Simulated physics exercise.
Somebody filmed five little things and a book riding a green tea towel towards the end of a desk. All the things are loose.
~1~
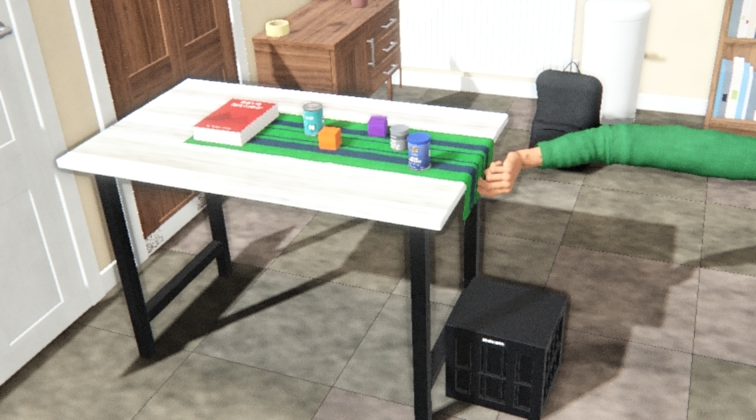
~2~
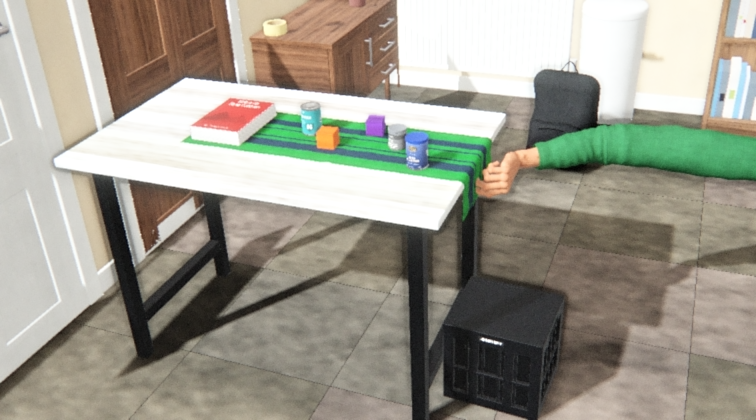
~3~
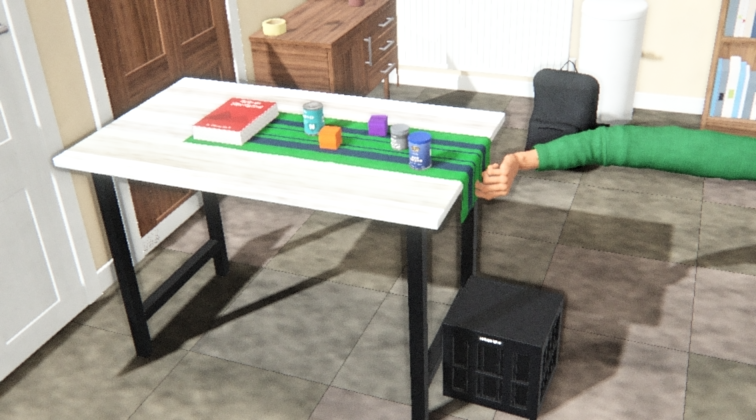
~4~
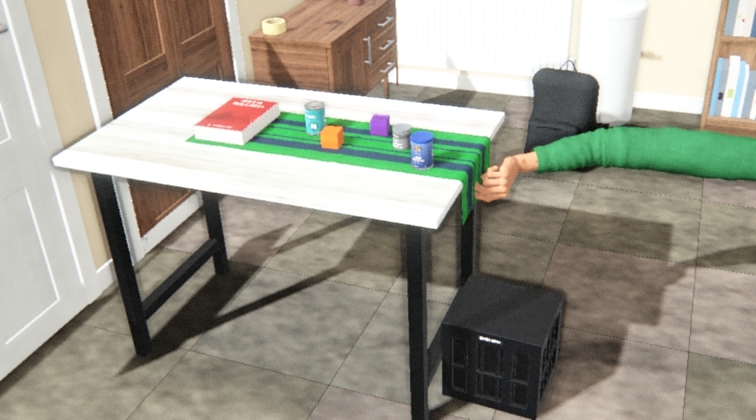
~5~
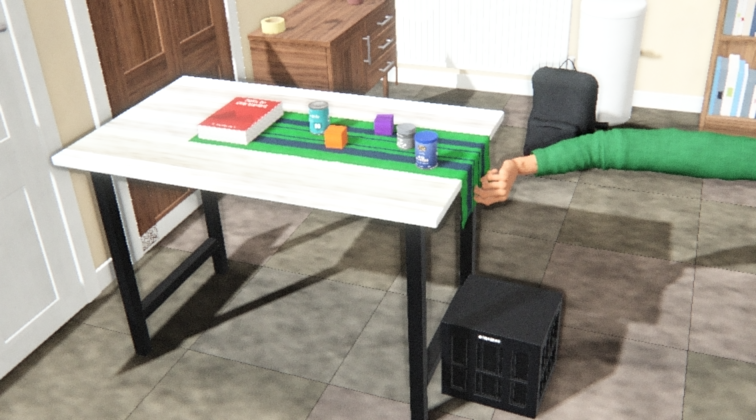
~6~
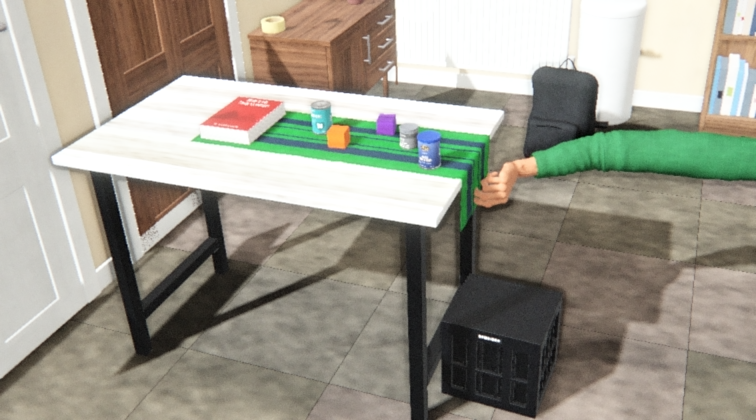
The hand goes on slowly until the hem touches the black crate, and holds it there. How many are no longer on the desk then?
The desk loses three.
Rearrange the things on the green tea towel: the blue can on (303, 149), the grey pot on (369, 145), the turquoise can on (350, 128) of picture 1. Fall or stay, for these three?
The blue can keeps its place on top, the grey pot tumbles off, the turquoise can remains up.
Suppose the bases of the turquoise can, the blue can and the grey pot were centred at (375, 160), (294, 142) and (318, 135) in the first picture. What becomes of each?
The turquoise can comes down, the blue can remains up, the grey pot stays on.
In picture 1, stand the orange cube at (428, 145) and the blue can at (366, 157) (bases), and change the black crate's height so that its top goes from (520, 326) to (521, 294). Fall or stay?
The orange cube drops off, the blue can survives.
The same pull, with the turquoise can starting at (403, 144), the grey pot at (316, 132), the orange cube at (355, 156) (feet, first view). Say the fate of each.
The turquoise can tumbles off; the grey pot does not fall; the orange cube drops off.
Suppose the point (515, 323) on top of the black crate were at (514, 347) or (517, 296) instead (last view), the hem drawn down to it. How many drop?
It would be 4 and 2.
A little later, hem near (476, 239); all still up.
Next, hem near (477, 268); blue can and grey pot gone.
Later still, hem on the crate; blue can, grey pot and purple cube gone.
When it is over, hem on the crate; blue can, grey pot and purple cube gone. The count of fallen things is three.
